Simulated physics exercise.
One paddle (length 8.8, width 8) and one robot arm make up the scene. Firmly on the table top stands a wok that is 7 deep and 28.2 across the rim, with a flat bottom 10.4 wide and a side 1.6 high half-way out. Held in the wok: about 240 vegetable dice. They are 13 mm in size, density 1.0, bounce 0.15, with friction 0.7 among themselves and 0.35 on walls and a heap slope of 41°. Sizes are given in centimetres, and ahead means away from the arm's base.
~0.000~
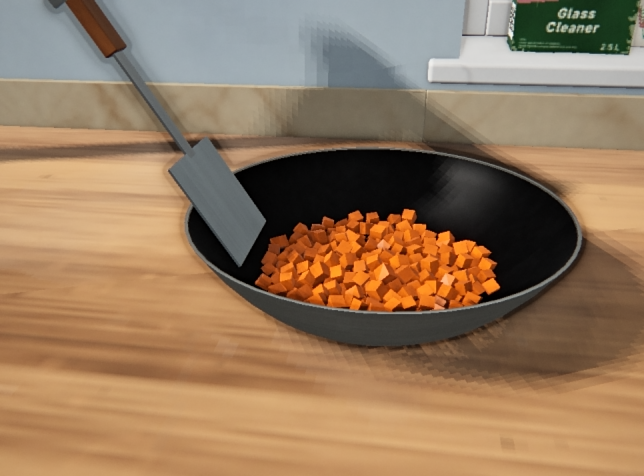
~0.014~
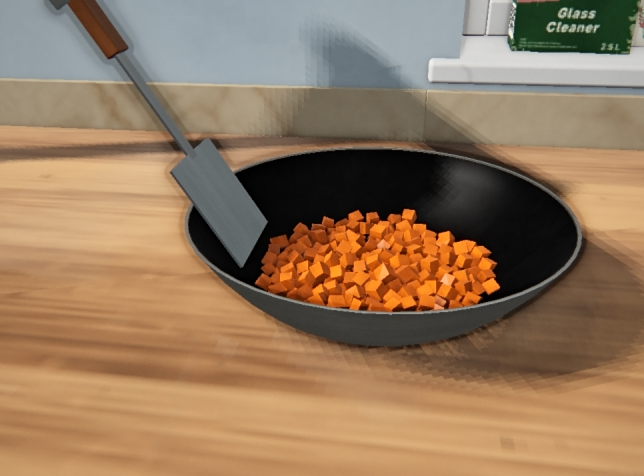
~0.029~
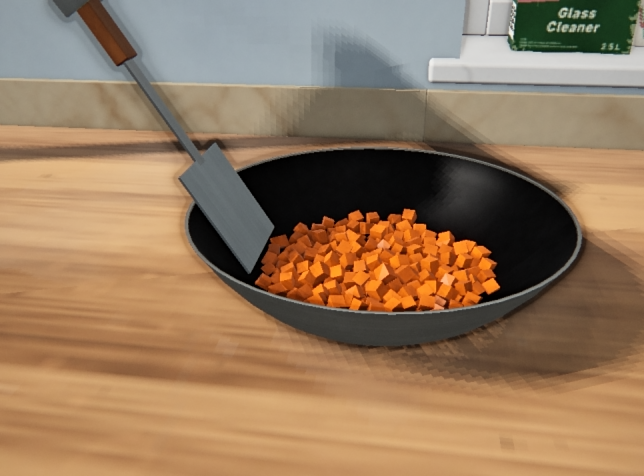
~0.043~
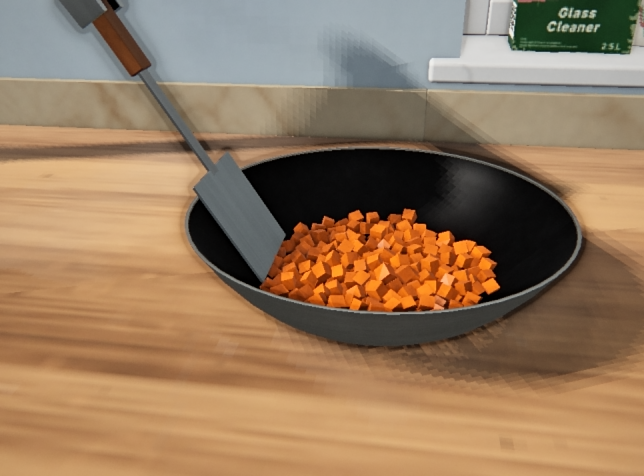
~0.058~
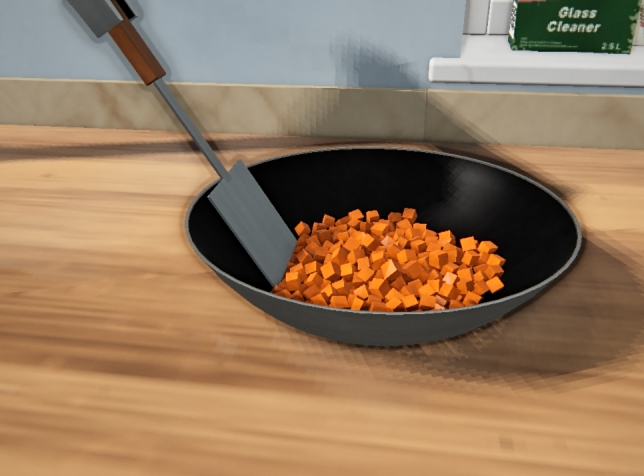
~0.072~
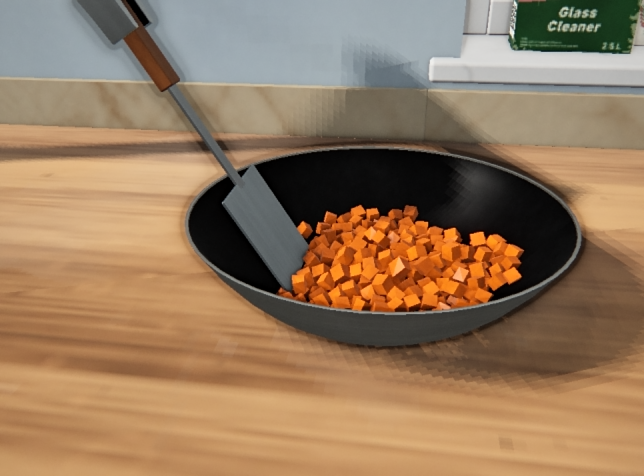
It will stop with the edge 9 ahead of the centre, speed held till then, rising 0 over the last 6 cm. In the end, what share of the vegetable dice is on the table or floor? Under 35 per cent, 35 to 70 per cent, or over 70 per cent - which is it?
It is under 35 per cent.
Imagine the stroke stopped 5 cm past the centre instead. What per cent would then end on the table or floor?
Then roughly 10 percent would finish on the table or floor.
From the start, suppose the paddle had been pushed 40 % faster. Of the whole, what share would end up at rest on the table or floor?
Estimated share: Some 35 %.
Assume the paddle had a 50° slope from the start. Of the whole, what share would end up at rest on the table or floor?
Near 25 %.
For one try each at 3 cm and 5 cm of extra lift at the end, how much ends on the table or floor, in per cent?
It works out to some 40 per cent for the first setting and some 30 per cent for the second.
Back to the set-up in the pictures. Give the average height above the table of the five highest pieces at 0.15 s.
7 cm or so.
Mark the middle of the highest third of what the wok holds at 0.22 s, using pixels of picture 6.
Roughly pixel (524, 232).
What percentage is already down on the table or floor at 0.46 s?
Some 25 per cent.
After 0.15 s, sloping 58°, highest piece 8 above the table; 245 in the wok.
After 0.22 s, sloping 58°, highest piece 10 above the table; 235 in the wok, 10 on the blade or in flight.
After 0.46 s, sloping 58°, highest piece 8 above the table; 177 in the wok, 61 on the table or floor, 7 on the blade or in flight.
After 1.51 s, sloping 58°, highest piece 8 above the table; 177 in the wok, 68 on the table or floor.
At rest, 177 in the wok, 68 on the table or floor. That is 28 % on the table or floor.
